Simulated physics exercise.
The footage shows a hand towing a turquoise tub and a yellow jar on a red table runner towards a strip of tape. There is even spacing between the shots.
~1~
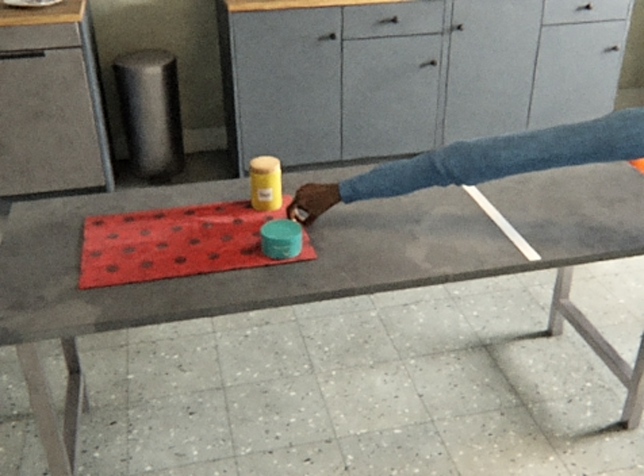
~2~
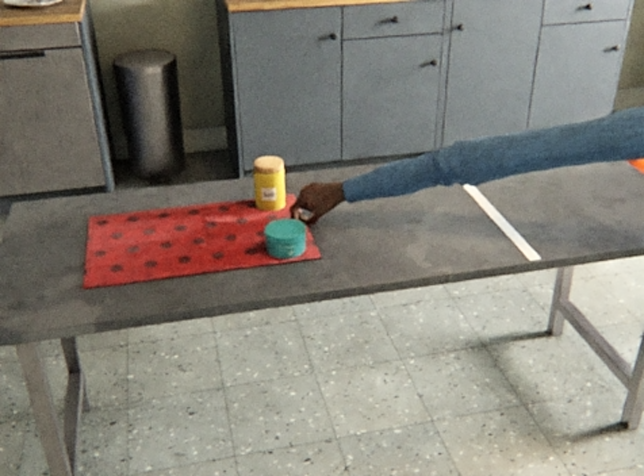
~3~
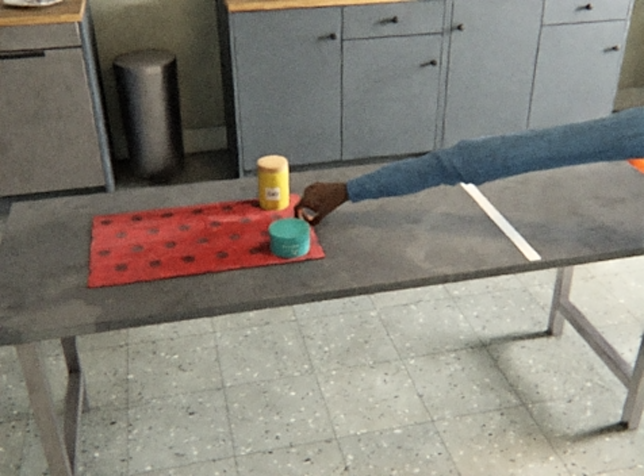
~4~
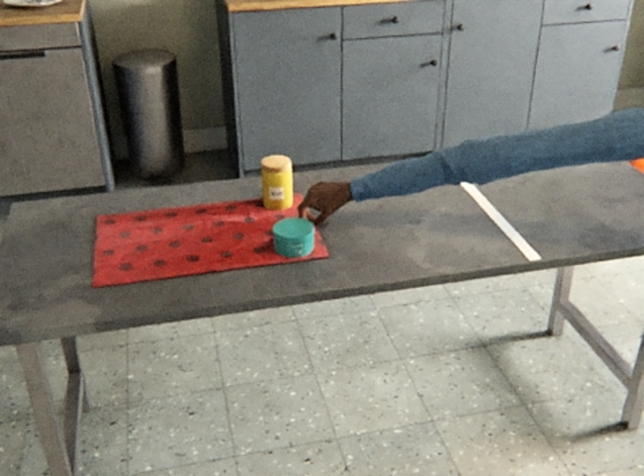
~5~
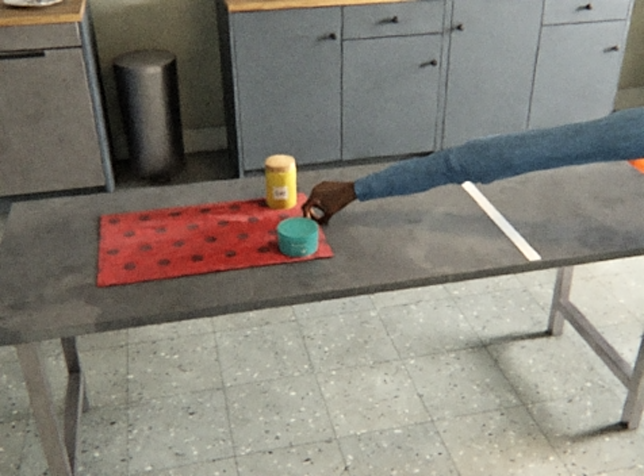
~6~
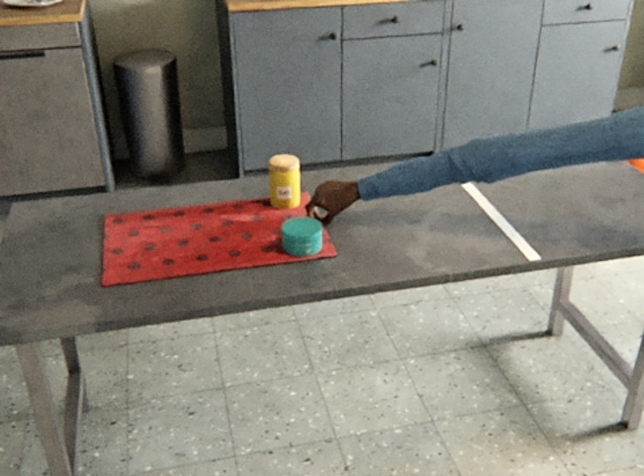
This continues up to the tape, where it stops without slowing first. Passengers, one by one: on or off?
Turquoise tub - on. Yellow jar - on.
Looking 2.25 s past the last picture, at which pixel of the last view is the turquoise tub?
About (474, 216).
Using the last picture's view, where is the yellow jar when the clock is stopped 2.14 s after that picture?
I'd put it at roughly (438, 165) in the last view.
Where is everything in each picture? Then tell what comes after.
The first frame shows table runner end (317, 258); turquoise tub (281, 229); yellow jar (265, 162); tape (526, 248).
The second frame shows table runner end (321, 258), far hem (83, 289); yellow jar (268, 162).
The third frame shows table runner end (325, 257); turquoise tub (289, 228).
The fourth frame shows table runner end (329, 257), far hem (93, 287); yellow jar (276, 161).
The fifth frame shows table runner end (333, 256); turquoise tub (298, 227).
The sixth frame shows table runner end (337, 256), far hem (102, 286); turquoise tub (302, 226); yellow jar (284, 160); tape (526, 248).
Then, 2.14 s after the last picture, hem at the tape; turquoise tub on the cloth near (469, 216); yellow jar on the cloth near (438, 165).
Then, 2.25 s after the last picture, hem at the tape; turquoise tub on the cloth near (474, 215); yellow jar on the cloth near (441, 165).
At rest, hem at the tape; turquoise tub on the cloth near (474, 215); yellow jar on the cloth near (441, 165). The turquoise tub stays on the cloth and the yellow jar remains aboard.
